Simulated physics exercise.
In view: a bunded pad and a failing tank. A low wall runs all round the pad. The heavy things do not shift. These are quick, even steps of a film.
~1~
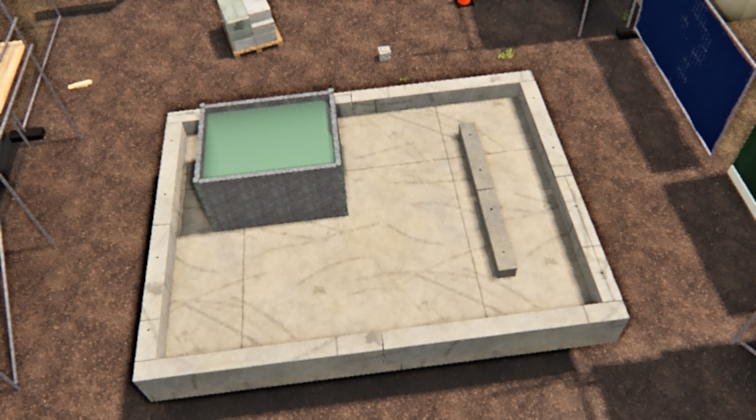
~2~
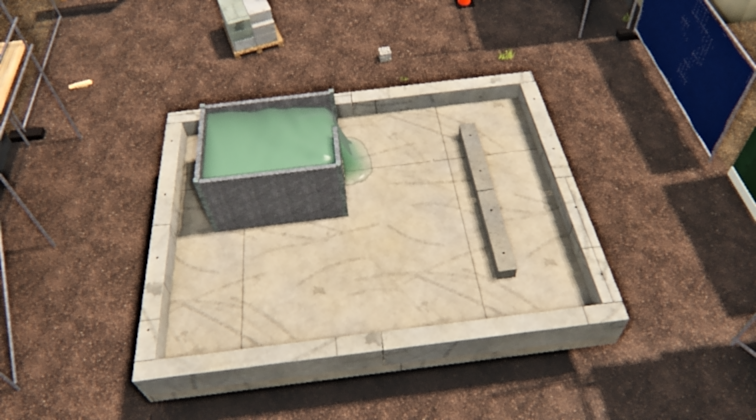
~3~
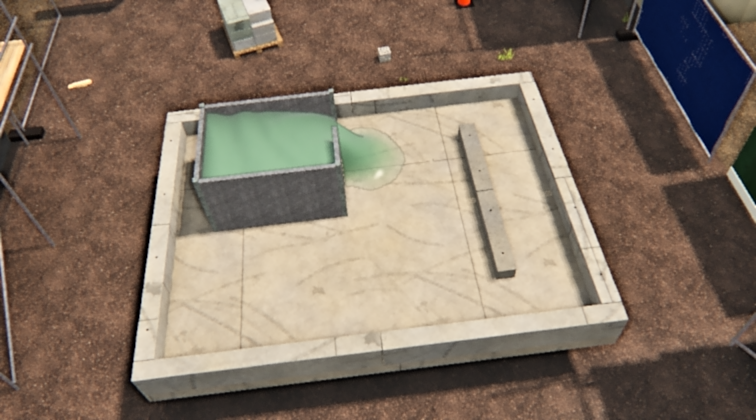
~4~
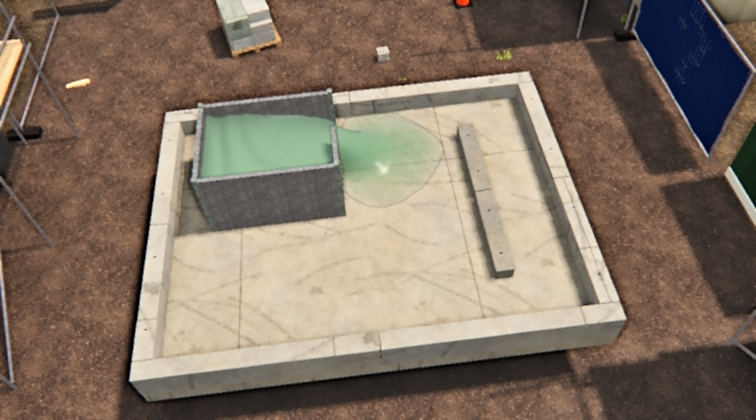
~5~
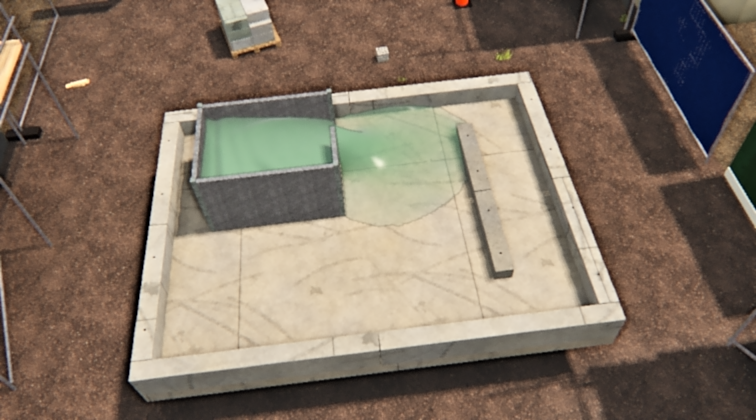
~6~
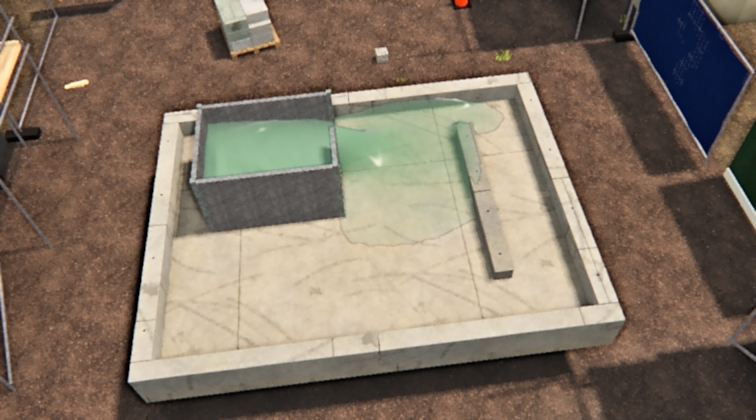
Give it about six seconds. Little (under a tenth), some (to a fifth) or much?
It loses less than a tenth.
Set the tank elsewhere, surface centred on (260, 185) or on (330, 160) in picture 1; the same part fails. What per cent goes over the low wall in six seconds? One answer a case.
In turn 0 and 2 per cent.
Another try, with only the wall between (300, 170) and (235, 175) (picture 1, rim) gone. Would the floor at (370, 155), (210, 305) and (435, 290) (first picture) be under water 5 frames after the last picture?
One after the other: Dry, awash, awash.
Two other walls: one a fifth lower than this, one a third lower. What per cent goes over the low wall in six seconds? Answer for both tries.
Roughly 10 per cent, then 14 per cent.
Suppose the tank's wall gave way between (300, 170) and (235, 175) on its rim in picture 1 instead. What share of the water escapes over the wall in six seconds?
I make it 8 per cent.
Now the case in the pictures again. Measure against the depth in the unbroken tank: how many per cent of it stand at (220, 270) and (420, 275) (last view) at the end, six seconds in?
In that order: 8 and 12 per cent.
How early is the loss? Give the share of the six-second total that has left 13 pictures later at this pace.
Roughly 70 per cent.
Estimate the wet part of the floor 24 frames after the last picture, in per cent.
I make it 85 per cent.
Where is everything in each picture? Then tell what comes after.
The first picture shows still water in the open tank at (268, 138).
In the second picture, water pours out at (336, 142) and has run to (367, 171).
In the third picture, water pours out at (336, 146) and has run to (398, 164).
In the fourth picture, water pours out at (335, 147) and has run to (432, 139).
In the fifth picture, water pours out at (334, 147) and has run to (465, 127).
In the sixth picture, water pours out at (333, 148) and has run to (495, 113).
A moment on, water covers 25 % of the floor; the low wall has let 0 % over.
Next, water covers 35 % of the floor; the low wall has let 0 % over.
Then, water covers 50 % of the floor; the low wall has let 4 % over.
Later, water covers 70 % of the floor; the low wall has let 6 % over.
In the end, water covers 80 % of the floor; the low wall has let 6 % over.
